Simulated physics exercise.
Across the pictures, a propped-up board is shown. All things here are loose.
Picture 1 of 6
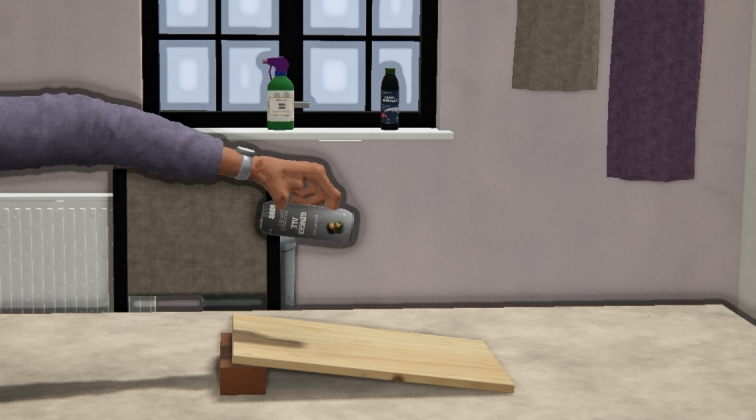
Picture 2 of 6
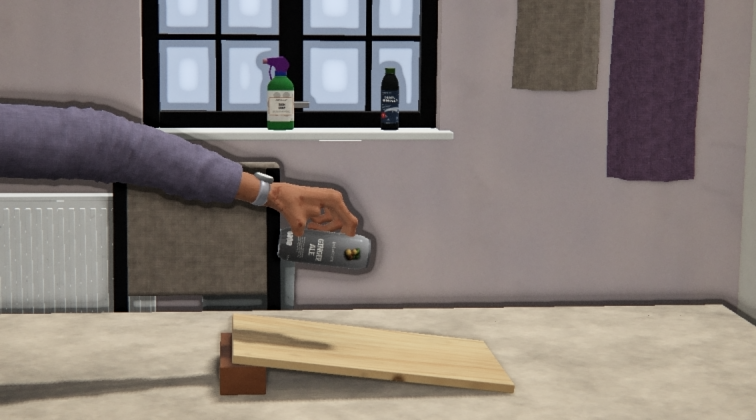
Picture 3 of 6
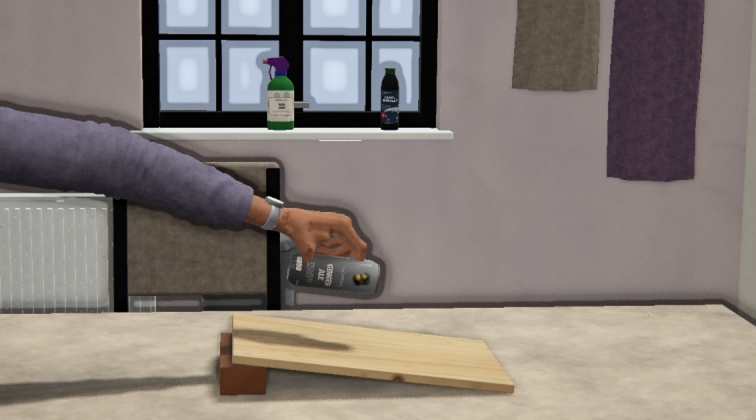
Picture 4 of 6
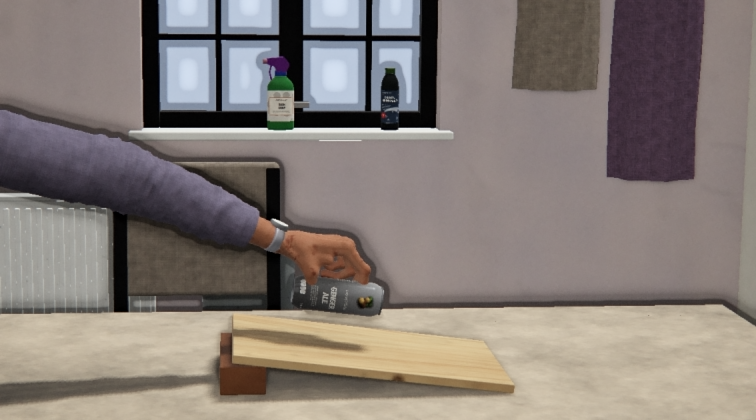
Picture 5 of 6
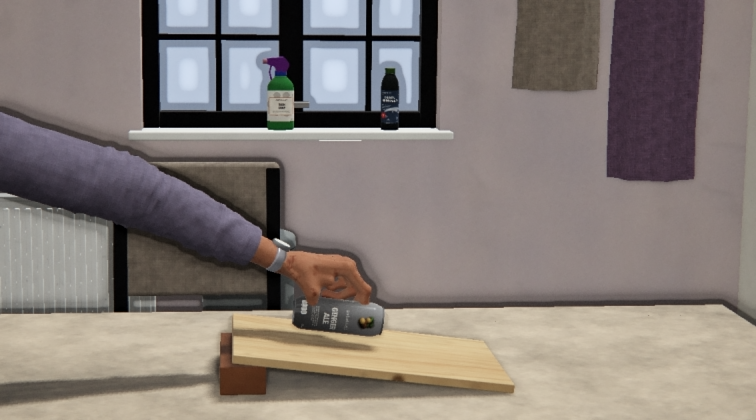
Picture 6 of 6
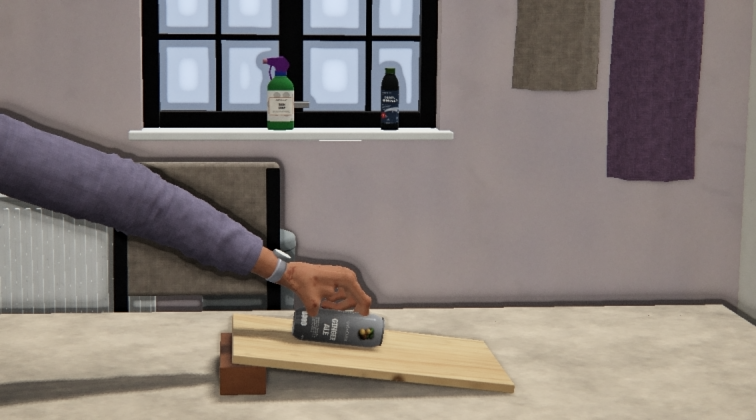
A hand in a purple sleeve lowered a grey can on its side, moving down and slightly right, and set it on a propped-up wooden board, keeping hold of it.
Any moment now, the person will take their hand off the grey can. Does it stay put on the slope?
It is going to stay motionless.
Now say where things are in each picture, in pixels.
The first frame shows still above its spot; grey can (307, 222).
The second frame shows still above its spot; grey can (324, 248).
The third frame shows still above its spot; grey can (333, 273).
The fourth frame shows still above its spot; grey can (337, 296).
The fifth frame shows still above its spot; grey can (338, 316).
The sixth frame shows set down, still held; grey can (338, 327).
Then, 0.20 s past the last view, nothing moves.
Then, 0.50 s past the last view, grey can resting near (338, 327).
Finally, it is still in place. Final places as the last picture's camera would see them, grey can near (338, 327). The grey can remains at rest.
